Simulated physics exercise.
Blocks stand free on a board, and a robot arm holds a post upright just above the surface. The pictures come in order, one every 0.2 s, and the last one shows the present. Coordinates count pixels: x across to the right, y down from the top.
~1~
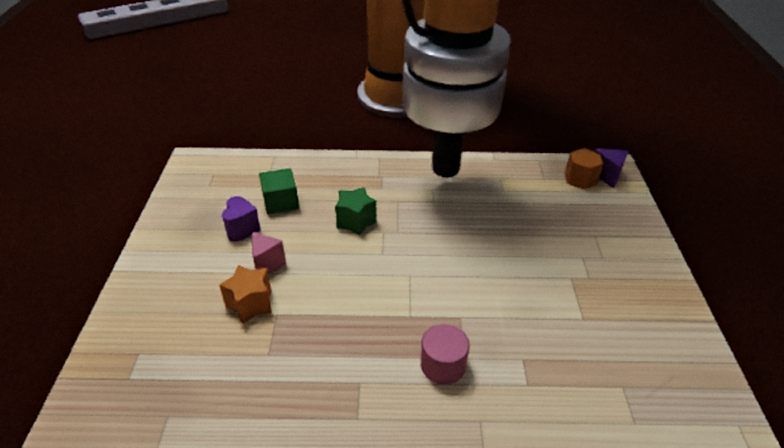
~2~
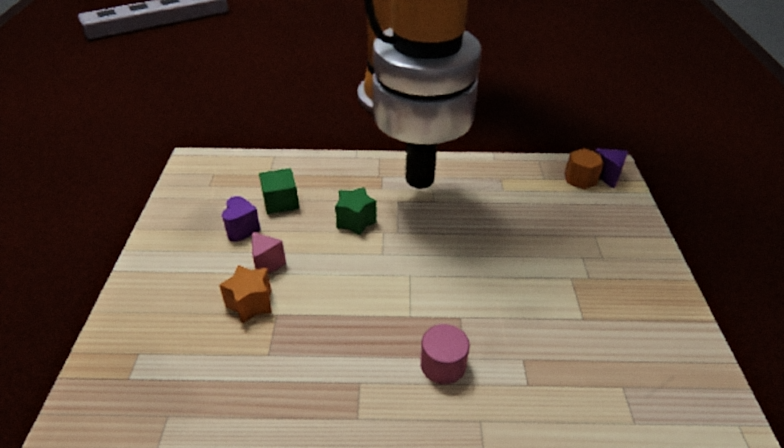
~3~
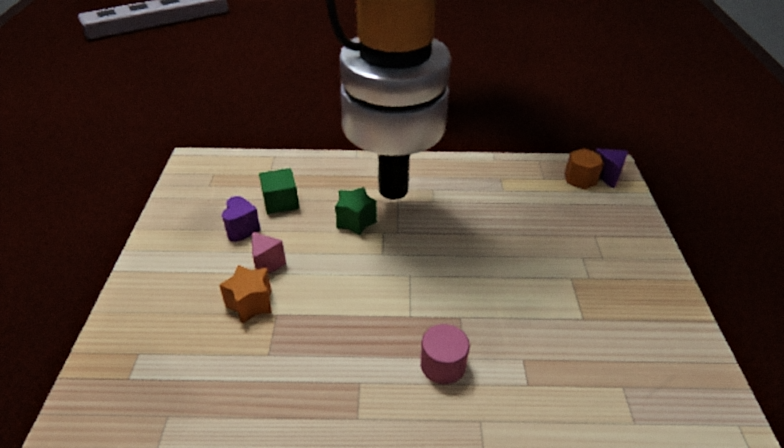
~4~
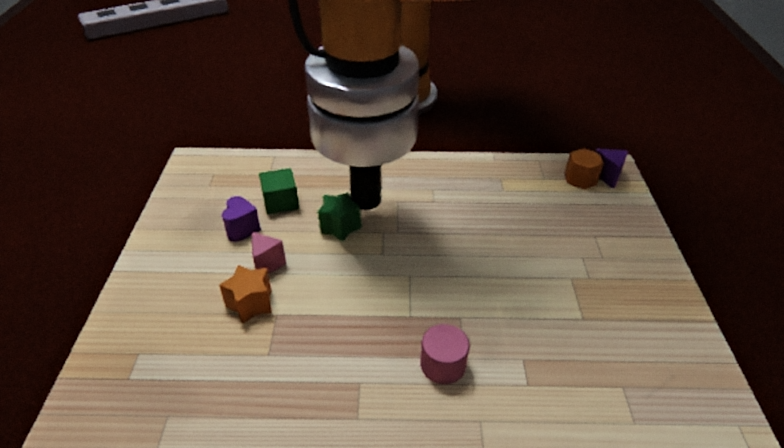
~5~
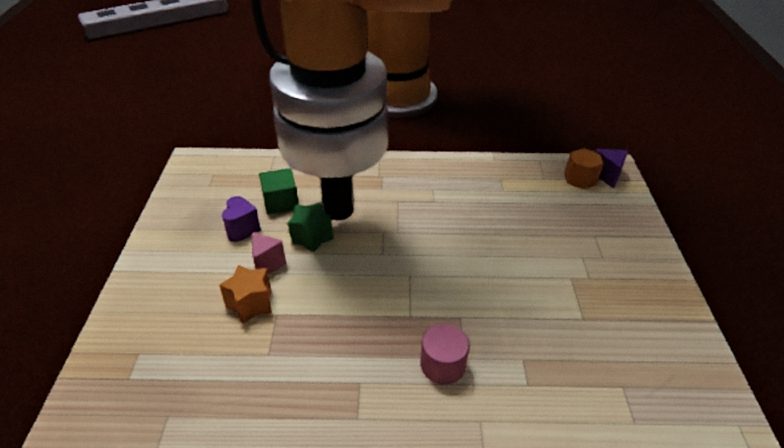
A robot arm with an orange and silver body holds a black post over a pale wooden board, seen from a fixed view above the near side. A green cube, purple heart, pink triangular block and orange star sit left, a green star nearer the middle, a pink cylinder in front, and orange and purple blocks far right. The post glides left and slightly nearer, meets the green star and pushes it left toward the cluster.
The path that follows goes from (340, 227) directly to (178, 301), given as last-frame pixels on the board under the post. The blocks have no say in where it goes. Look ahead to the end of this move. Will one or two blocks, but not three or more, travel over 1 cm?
My answer is yes.
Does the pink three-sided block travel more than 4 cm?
It seems so.
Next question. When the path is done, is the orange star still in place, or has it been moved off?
It is untouched.
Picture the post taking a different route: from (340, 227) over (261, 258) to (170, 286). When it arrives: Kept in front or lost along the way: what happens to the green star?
Expect to find it ahead of the post.
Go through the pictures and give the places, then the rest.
In the first picture, lower end of the post at (446, 170), tops of blocks, orange star at (246, 281), pink three-sided block at (263, 243), green star at (355, 199).
In the second picture, post at (420, 181), blocks as before.
In the third picture, post at (393, 191), blocks as before.
In the fourth picture, post at (366, 201), green star at (338, 204).
In the fifth picture, post at (339, 211), orange star at (246, 281), pink three-sided block at (263, 243), green star at (309, 214).
What follows on the original path. One third of the way, post at (288, 234); pink three-sided block at (233, 256); green star at (255, 237).
Two thirds of the way, post at (233, 258); pink three-sided block at (173, 284); green star at (196, 262).
At the end, post at (172, 285); orange star not moved; pink three-sided block at (107, 314); green star at (132, 289).
